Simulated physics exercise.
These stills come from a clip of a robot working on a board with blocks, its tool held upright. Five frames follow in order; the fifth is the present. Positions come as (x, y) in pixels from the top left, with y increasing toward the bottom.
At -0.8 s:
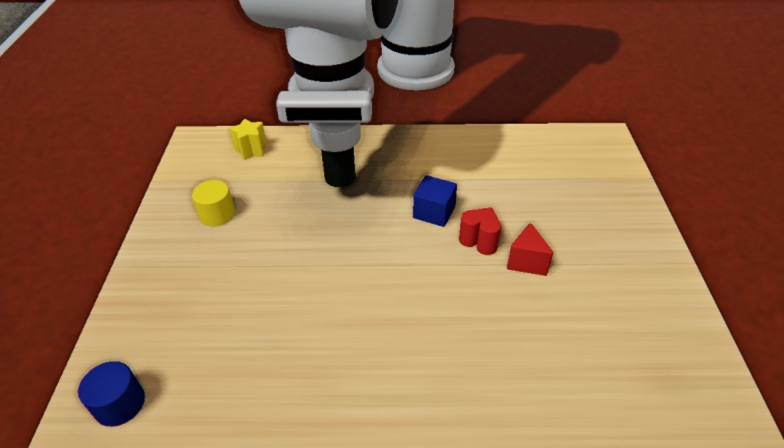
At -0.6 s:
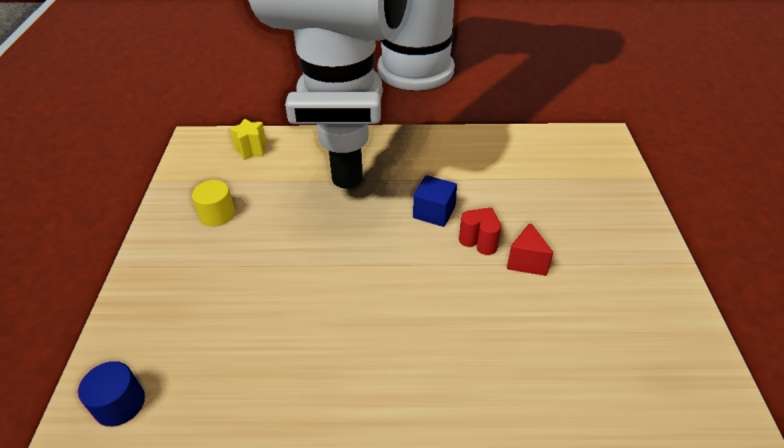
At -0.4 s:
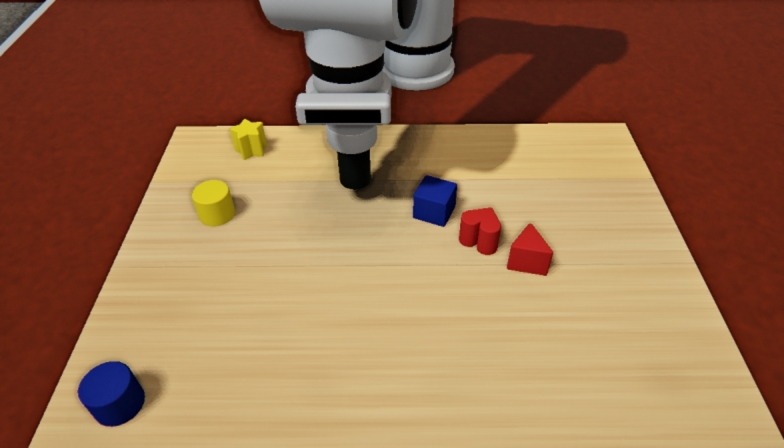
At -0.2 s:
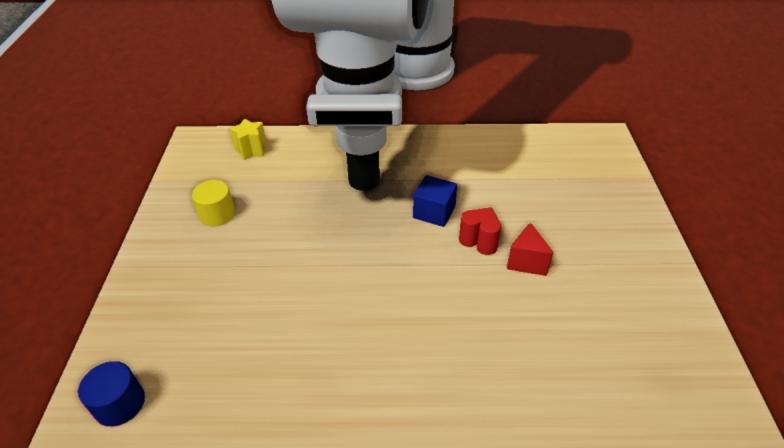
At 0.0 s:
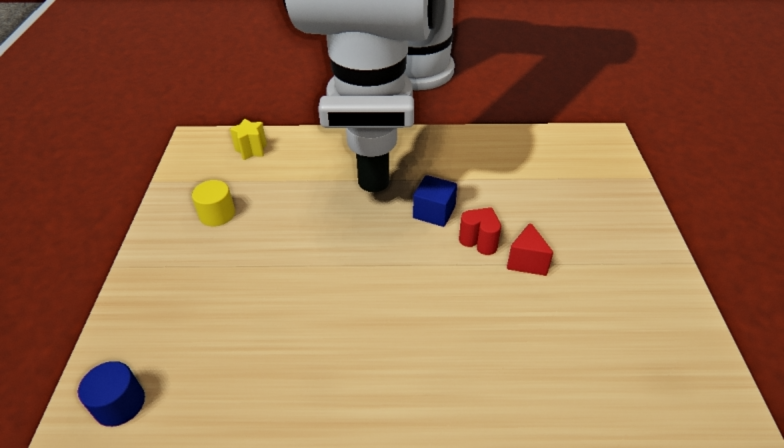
Robot arm with a black tip sliding slowly right across a wooden board toward a blue cube, the coloured blocks staying still.
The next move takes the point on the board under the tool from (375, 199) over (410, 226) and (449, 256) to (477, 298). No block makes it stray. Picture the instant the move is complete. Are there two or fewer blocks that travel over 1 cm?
Going by the path, yes.
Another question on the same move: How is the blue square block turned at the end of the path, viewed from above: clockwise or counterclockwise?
Verdict: Counterclockwise.
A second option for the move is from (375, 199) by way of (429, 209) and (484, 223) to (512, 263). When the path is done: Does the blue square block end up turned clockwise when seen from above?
I'd say no.
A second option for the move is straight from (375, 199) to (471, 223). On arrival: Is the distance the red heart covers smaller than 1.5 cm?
Yes.
What follows on the original path. One third of the way, tool at (411, 209); blue square block at (444, 192), turned 30° anticlockwise.
Two thirds of the way, tool at (451, 240); blue square block at (450, 195), turned 60° anticlockwise.
At the end, tool at (479, 281); blue square block at (450, 195), turned 60° anticlockwise; red heart unmoved.
